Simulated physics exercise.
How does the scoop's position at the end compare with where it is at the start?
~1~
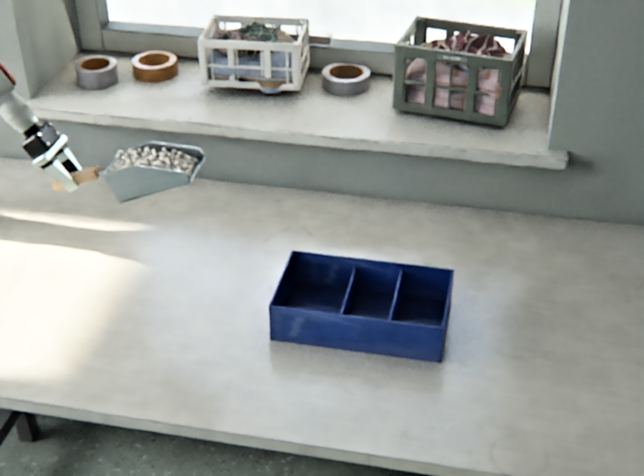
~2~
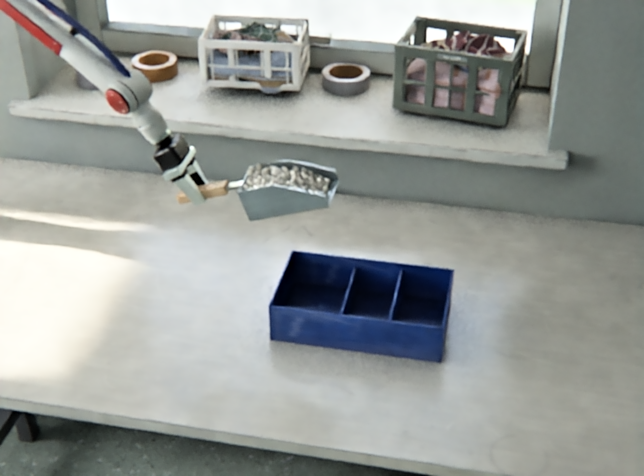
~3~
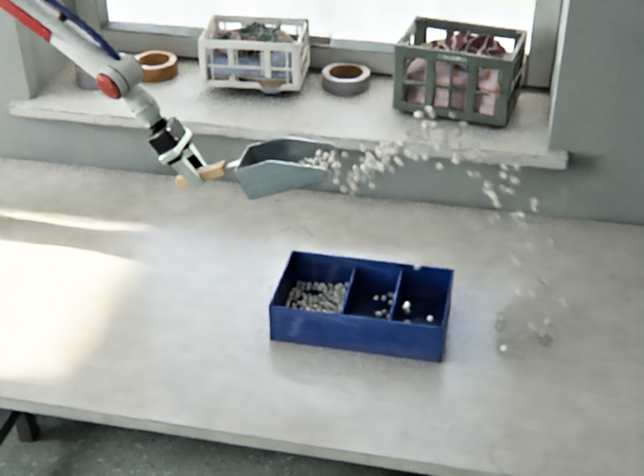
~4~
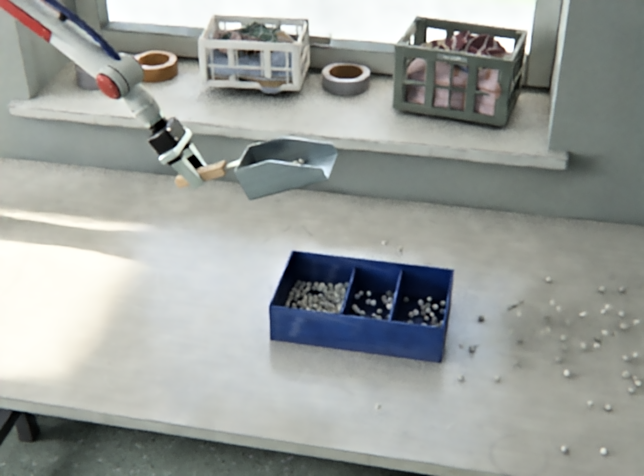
At the start the scoop is at the left, well to the side of the blue box. At the end it is farther right, near and above the box's left part.
